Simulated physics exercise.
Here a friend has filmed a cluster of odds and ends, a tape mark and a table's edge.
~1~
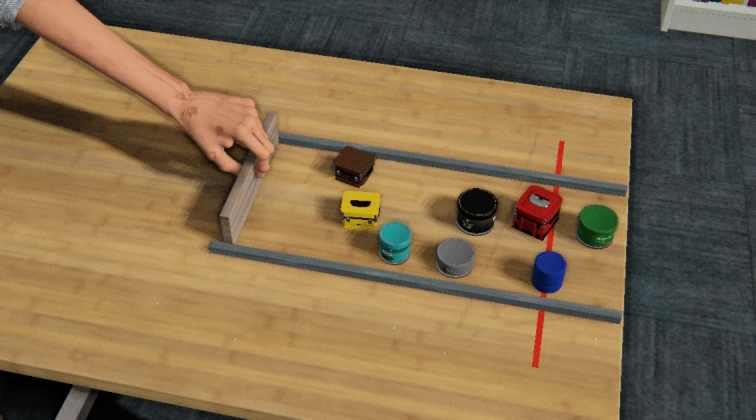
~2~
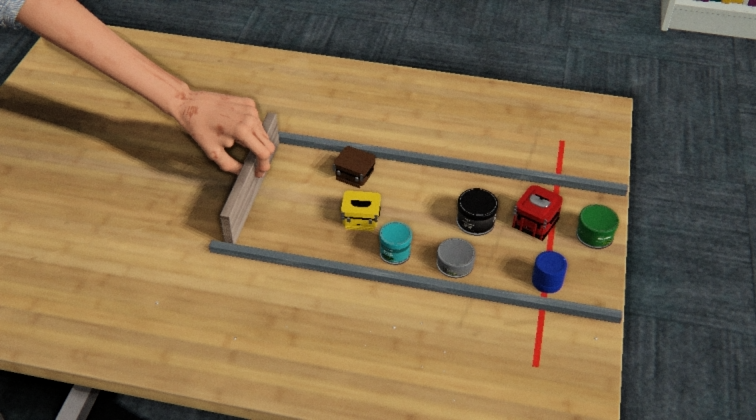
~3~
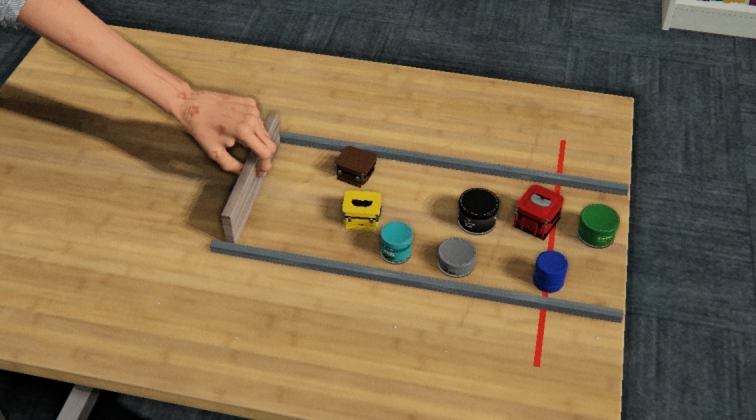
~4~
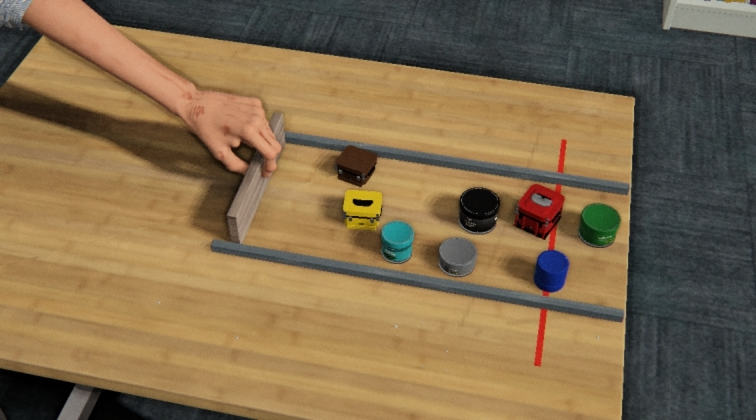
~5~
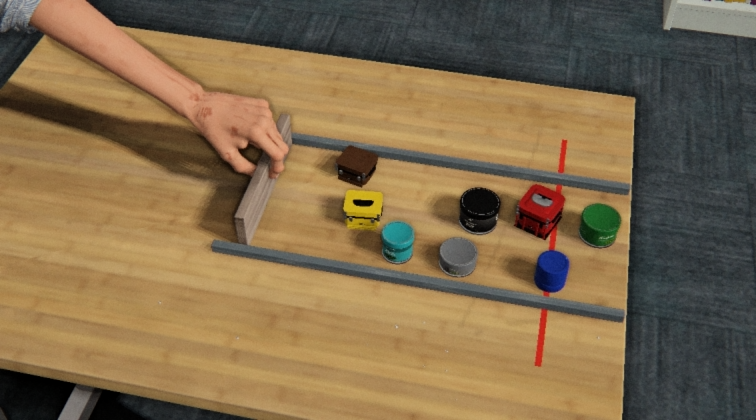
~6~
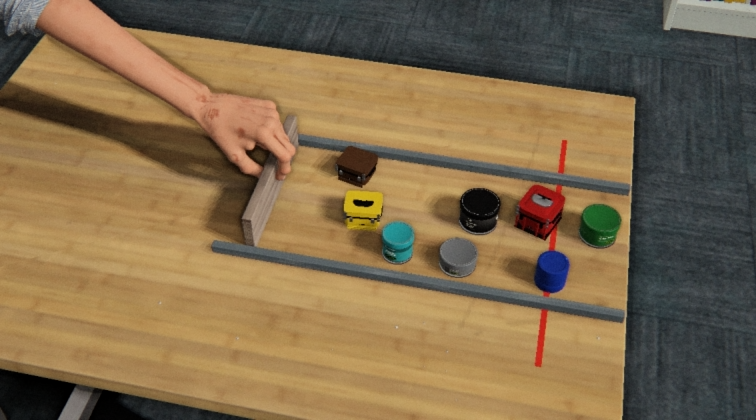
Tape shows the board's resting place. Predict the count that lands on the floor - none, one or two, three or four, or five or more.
The count on the floor is one or two.
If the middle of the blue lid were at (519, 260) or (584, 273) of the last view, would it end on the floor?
The blue lid stays put at the first spot and goes down at the second.
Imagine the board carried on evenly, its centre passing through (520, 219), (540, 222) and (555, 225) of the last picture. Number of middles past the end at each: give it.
The counts are 0, 1 and 2, in that order.
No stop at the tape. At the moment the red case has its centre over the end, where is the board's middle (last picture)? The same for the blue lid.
Roughly (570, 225); for the second one, roughly (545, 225).
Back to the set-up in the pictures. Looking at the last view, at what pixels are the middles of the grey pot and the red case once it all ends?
You'll see the grey pot at (601, 283), with the red case at (614, 219).
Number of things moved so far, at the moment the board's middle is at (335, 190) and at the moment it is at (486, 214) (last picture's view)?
The count reaches 1 first and 7 second.
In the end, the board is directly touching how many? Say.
4 in contact.
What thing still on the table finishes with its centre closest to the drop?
It's the red case that is foremost.
Early on, none off yet; green pot at rest near (600, 226); blue lid at rest near (552, 272); red case at rest near (540, 211).
A while later, none off yet; green pot moving near (609, 227); blue lid travelled about its own width near (591, 281); red case travelled about its own width near (571, 214).
Finally, the number that fall off is one or two; lost, blue lid and green pot.
